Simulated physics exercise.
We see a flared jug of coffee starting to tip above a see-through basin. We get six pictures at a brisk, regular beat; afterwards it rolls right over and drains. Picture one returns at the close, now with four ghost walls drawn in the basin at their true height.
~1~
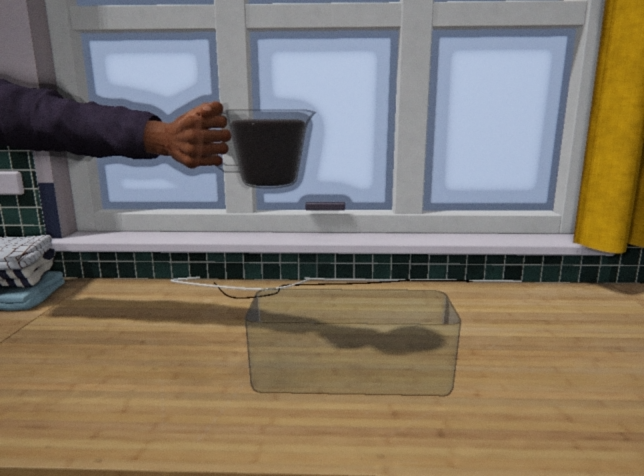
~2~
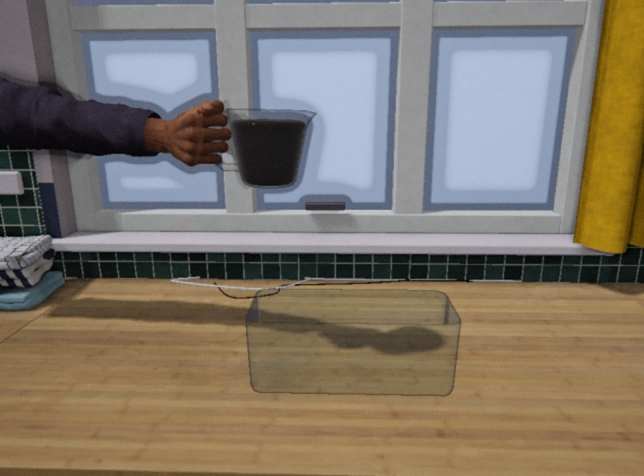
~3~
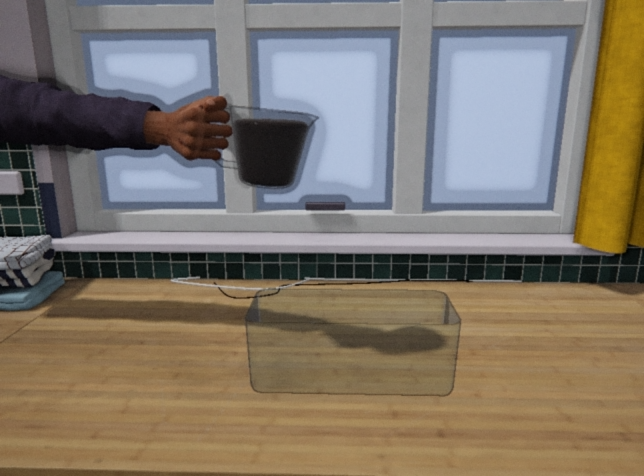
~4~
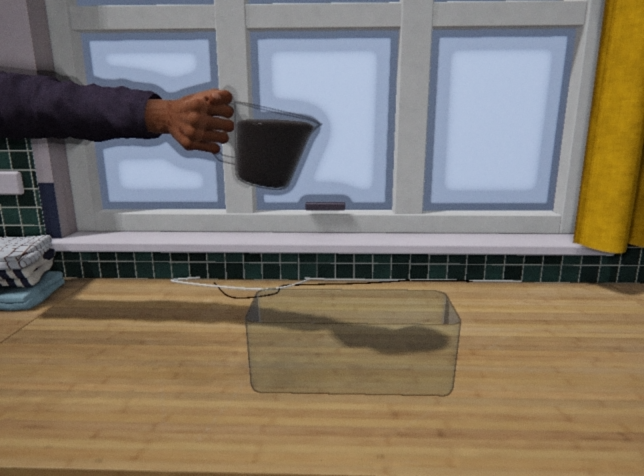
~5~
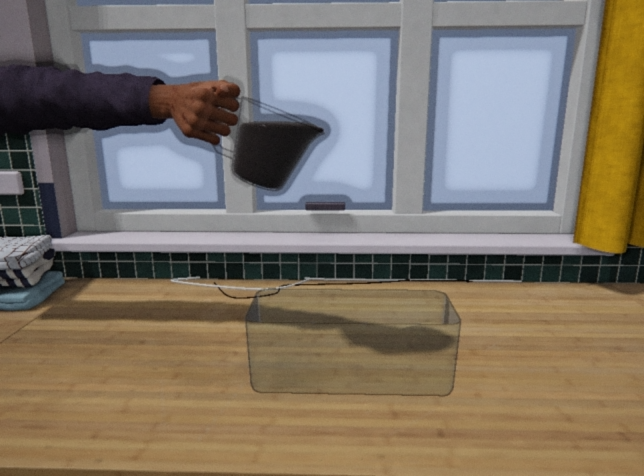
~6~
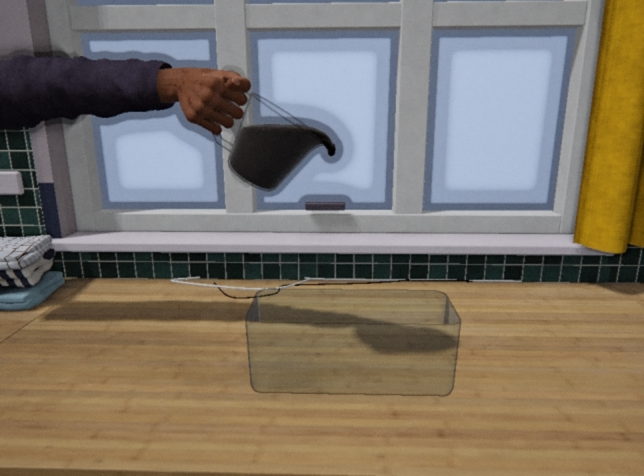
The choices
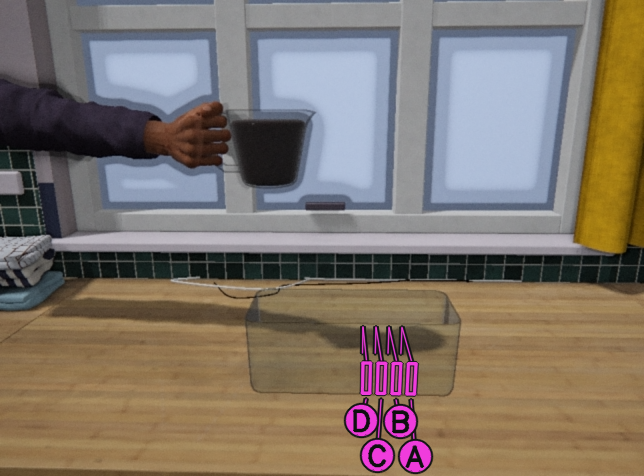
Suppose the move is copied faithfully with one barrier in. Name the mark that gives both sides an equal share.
C is best.
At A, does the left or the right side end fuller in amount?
More ends on the left.
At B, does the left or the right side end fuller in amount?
The left side.
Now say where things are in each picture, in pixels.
Upright, lip at (315, 112); basin from (251, 389) to (453, 392); nothing has left yet.
Upright, lip at (316, 113); nothing has left yet.
Tipped about 6°, lip at (318, 117); nothing has left yet.
Tipped about 13°, lip at (321, 124); nothing has left yet.
Tipped about 22°, lip at (324, 133); nothing has left yet.
Tipped about 33°, lip at (326, 143); coffee is over the lip, down to (332, 153).
On the marked copy, A at (411, 399); B at (396, 399); C at (381, 399); D at (366, 399).
If A is chosen, about 93 % ends left of the wall and 3 % right of it; 4 % is lost outside.
If B is chosen, about 85 % ends left of the wall and 10 % right of it; 6 % is lost outside.
If C is chosen, about 50 % ends left of the wall and 48 % right of it.
If D is chosen, about 11 % ends left of the wall and 88 % right of it.
